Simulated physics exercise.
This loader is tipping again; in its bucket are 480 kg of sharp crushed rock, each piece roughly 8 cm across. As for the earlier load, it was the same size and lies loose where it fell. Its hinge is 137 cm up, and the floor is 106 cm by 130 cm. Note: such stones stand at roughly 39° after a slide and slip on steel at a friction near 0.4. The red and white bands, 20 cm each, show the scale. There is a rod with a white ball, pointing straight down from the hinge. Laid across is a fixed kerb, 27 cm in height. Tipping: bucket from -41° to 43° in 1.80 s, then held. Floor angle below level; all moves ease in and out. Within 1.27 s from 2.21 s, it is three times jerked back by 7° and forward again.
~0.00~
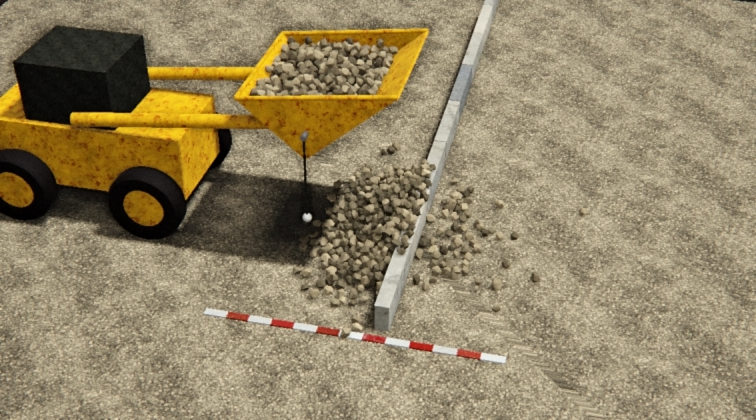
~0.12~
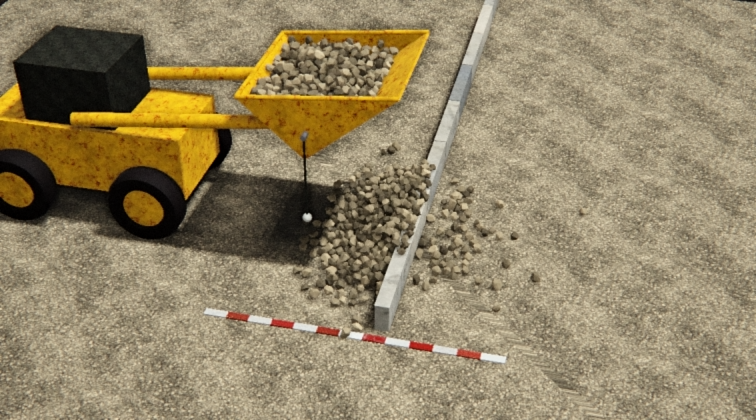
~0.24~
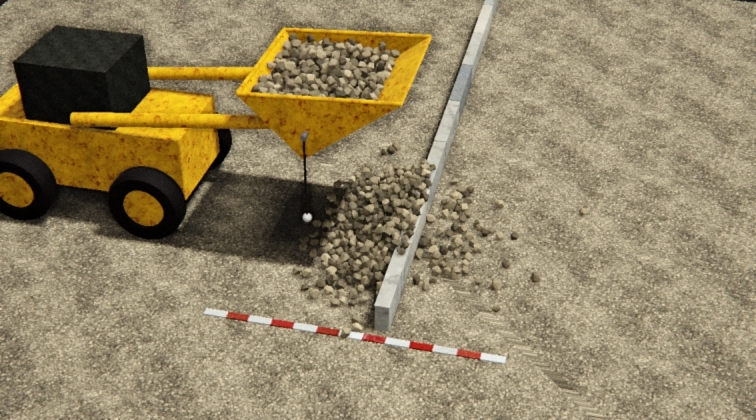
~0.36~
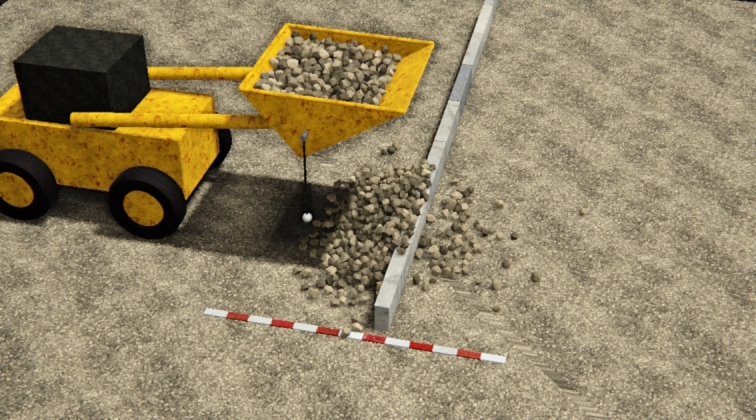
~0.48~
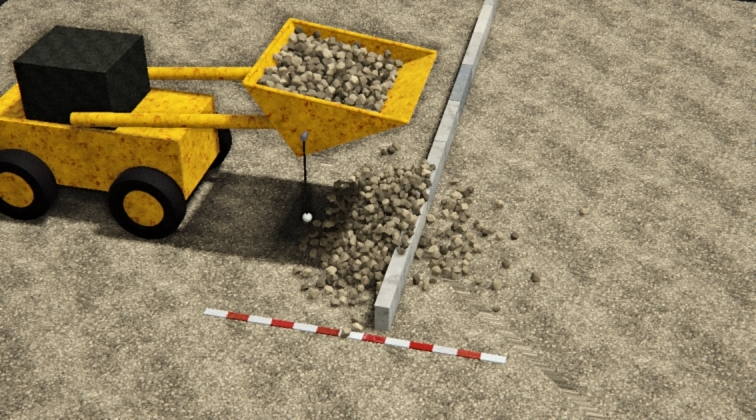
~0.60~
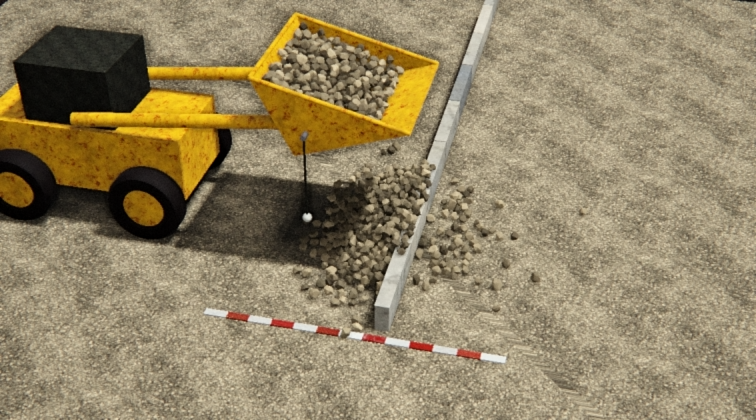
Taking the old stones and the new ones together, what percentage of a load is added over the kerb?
About 71 per cent.
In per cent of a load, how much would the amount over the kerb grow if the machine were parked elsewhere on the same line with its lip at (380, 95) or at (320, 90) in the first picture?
Roughly 40 and 0 per cent, in that order.
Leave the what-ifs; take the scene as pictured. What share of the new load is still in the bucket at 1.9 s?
45 %.
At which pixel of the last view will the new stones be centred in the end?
Near (440, 228).
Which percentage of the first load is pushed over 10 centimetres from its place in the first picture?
Some 5 percent, give or take.
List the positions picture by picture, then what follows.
The bucket is at -41°, its lip at (398, 98); the top of the load is at (357, 55). The earlier load is highest near (405, 194), 42 cm above ground level, 89 % on this side of the kerb, 11 % over the kerb, in the first frame.
The bucket is at -40°, its lip at (399, 100); the top of the load is at (352, 56); the stones move at 0.1 m/s on average, in the second frame.
The bucket is at -37°, its lip at (401, 105); the top of the load is at (339, 55); the stones move at 0.1 m/s on average, in the third frame.
Lip at (404, 112), floor tilted -32°, highest stones at (322, 49); the stones move at 0.2 m/s on average, in the fourth frame.
Lip at (408, 122), floor tilted -26°, highest stones at (296, 43); the stones move at 0.3 m/s on average, in the fifth frame.
The bucket is at -19°, its lip at (410, 134); the top of the load is at (301, 39); the stones move at 0.3 m/s on average, in the sixth frame.
After 1.4 s the floor is at 30°; in per cent of one load, 100 in the bucket, 89 on this side of the kerb, 11 over the kerb; the foremost stones are at (517, 251).
After 1.9 s the floor is at 43°; in per cent of one load, 44 in the bucket, 129 on this side of the kerb, 27 over the kerb; the foremost stones are at (517, 251).
After 3.9 s the floor is at 43°; in per cent of one load, 0 in the bucket, 118 on this side of the kerb, 82 over the kerb; the foremost stones are at (560, 255).
After 6.7 s the floor is at 43°; in per cent of one load, 0 in the bucket, 118 on this side of the kerb, 82 over the kerb; the foremost stones are at (560, 255). Net gain over the kerb, 71.
